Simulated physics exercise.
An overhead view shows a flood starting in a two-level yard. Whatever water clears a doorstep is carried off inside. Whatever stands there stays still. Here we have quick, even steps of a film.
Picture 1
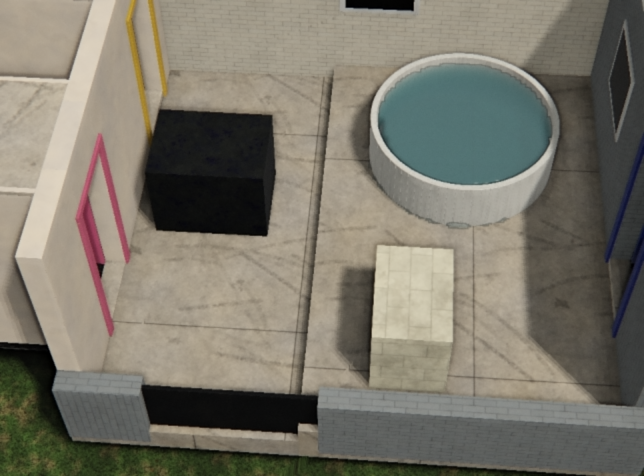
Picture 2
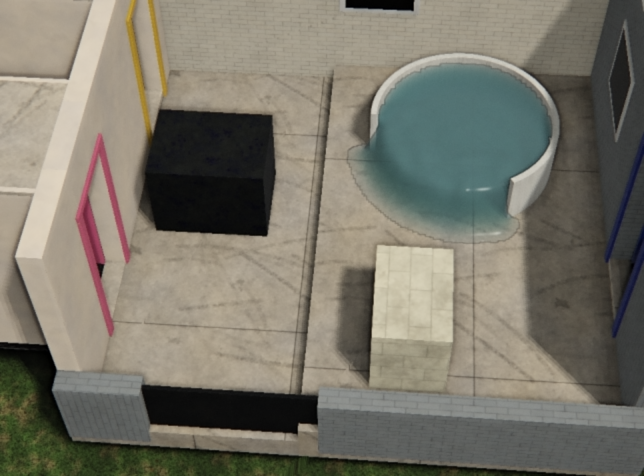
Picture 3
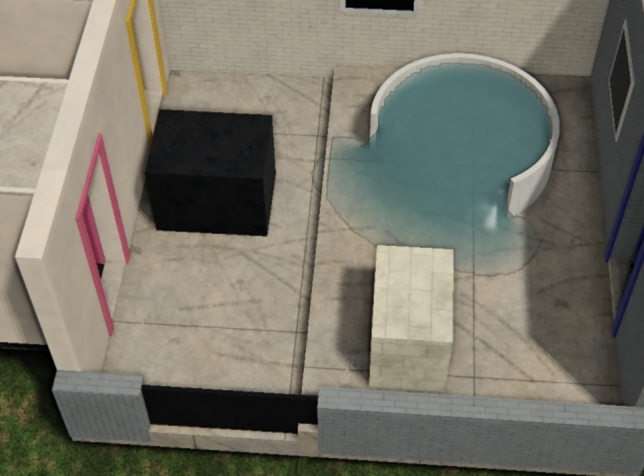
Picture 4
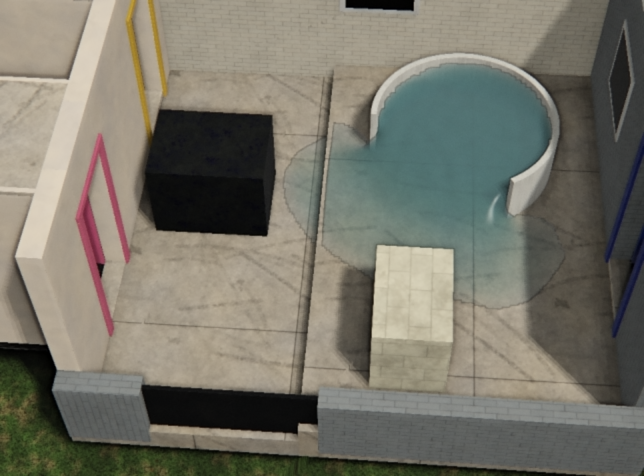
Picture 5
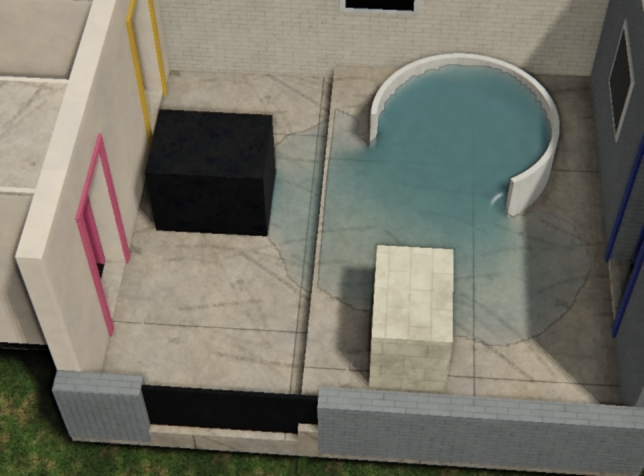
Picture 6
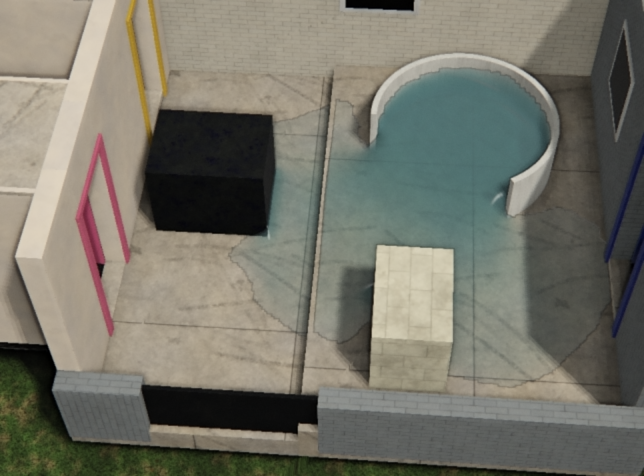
The clip opens on a walled yard with a black block, a pale block and a round pool full of still water. The pool's front wall is suddenly gone and water pours through the gap, then spreads around the pale block, crosses the dividing line leftward and reaches the black block.
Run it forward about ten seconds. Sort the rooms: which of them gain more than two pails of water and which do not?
The yellow door gains no more; the blue door gains no more; the pink door gains more.
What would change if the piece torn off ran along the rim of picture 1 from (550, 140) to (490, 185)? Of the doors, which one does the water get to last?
Answer: The door marked yellow.
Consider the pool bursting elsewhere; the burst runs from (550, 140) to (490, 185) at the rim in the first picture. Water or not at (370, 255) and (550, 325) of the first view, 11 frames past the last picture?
Untouched; soaked.
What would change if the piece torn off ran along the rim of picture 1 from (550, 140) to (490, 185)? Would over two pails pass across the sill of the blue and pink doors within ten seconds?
Lab note: Blue door over threshold; pink door over threshold.
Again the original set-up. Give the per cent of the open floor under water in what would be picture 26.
Near 75 in a hundred.
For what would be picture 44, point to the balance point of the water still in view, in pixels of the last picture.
I would point to (322, 255).
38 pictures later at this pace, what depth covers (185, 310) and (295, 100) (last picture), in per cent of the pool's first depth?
I reckon it's around 20 and then 10 in a hundred.
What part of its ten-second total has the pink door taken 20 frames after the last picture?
Estimate: Roughly 25 %.
A moment on, water covers 60 % of the floor; the yellow door not reached, the blue door wet at the sill, nothing in, the pink door not reached.
Next, water covers 65 % of the floor; the yellow door wet at the sill, nothing in, the blue door wet at the sill, nothing in, the pink door under two buckets in.
Then, water covers 75 % of the floor; the yellow door wet at the sill, nothing in, the blue door wet at the sill, nothing in, the pink door far over two buckets in.
Later, water covers 90 % of the floor; the yellow door wet at the sill, nothing in, the blue door under two buckets in, the pink door far over two buckets in.
In the end, water covers 95 % of the floor; the yellow door wet at the sill, nothing in, the blue door under two buckets in, the pink door far over two buckets in.
